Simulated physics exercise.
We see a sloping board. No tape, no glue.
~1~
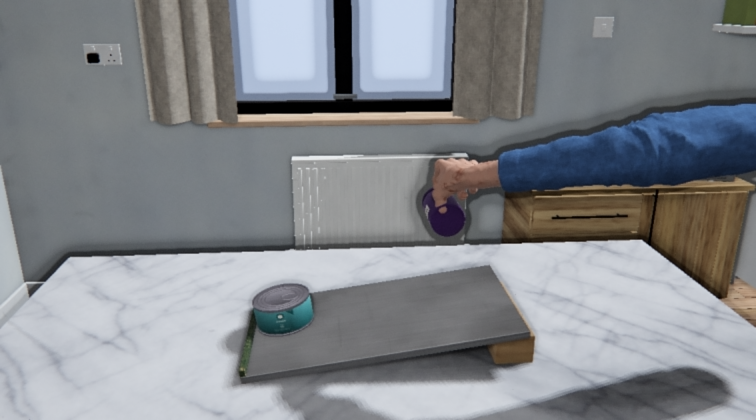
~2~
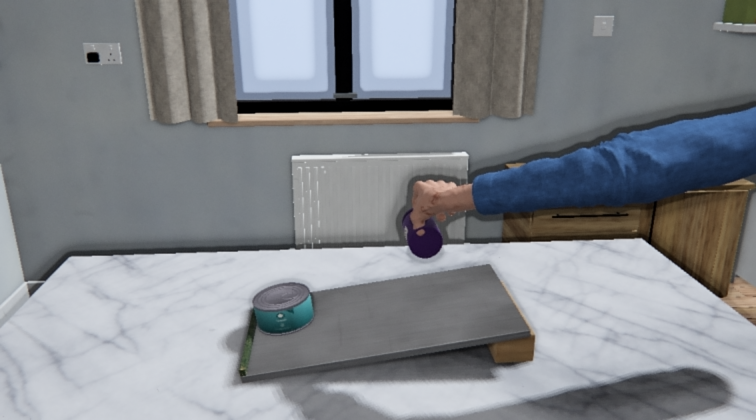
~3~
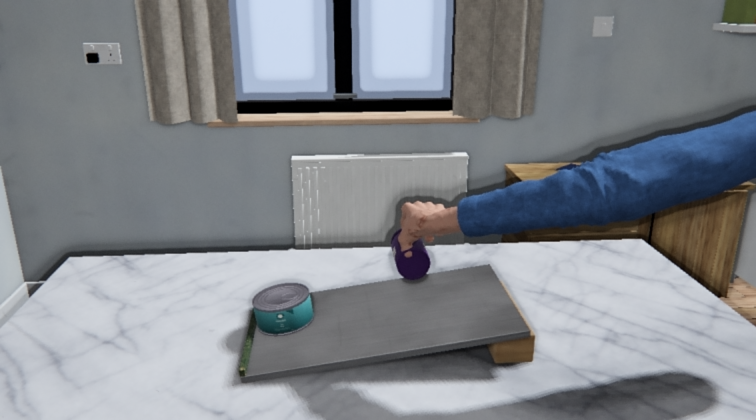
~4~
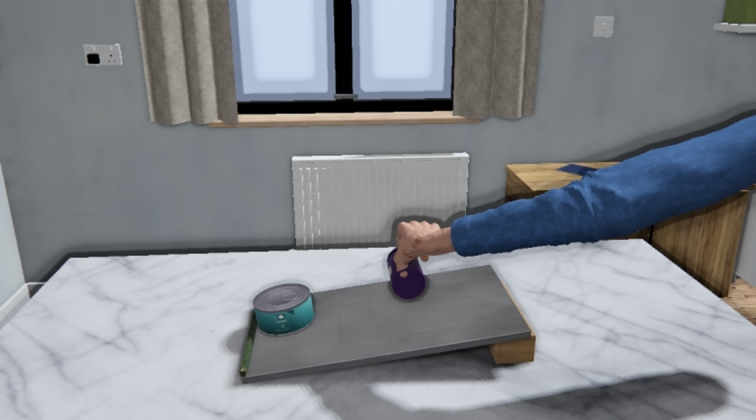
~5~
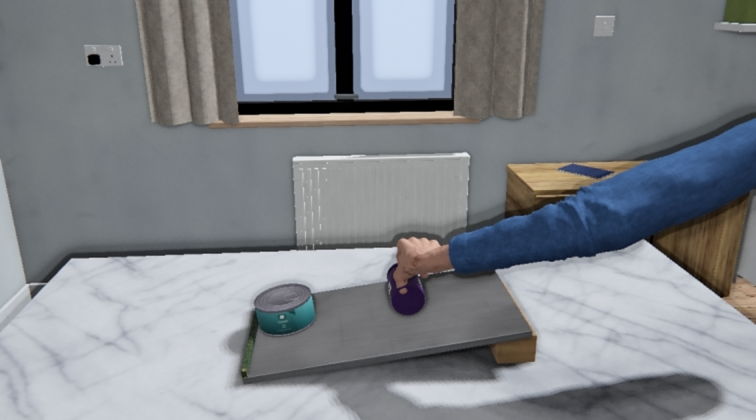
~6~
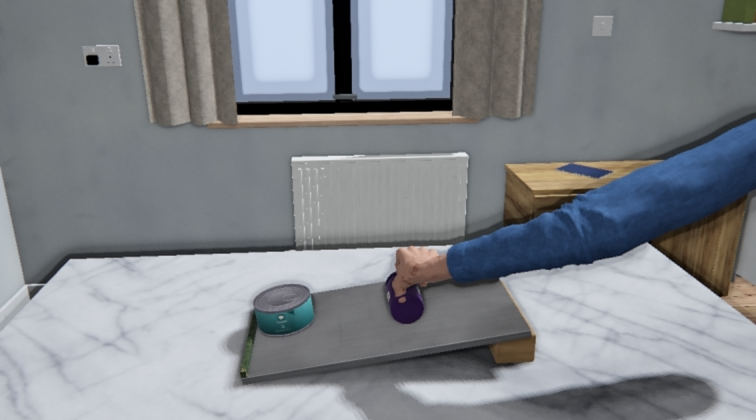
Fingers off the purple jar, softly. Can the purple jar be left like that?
The purple jar runs down the board.
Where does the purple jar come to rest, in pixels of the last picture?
At about (323, 310).
Then, 0.40 s later than the last frame, purple jar moved a little near (387, 299).
Then, 0.60 s later than the last frame, purple jar moved about its own width near (358, 304).
Then, 0.70 s later than the last frame, purple jar moved well along near (337, 307).
Then, 0.80 s later than the last frame, purple jar moved well along near (324, 310).
When it is over, moved from the start, purple jar; turquoise tub as before. End places, in pixels of the last picture, purple jar near (323, 310). The purple jar goes downhill.
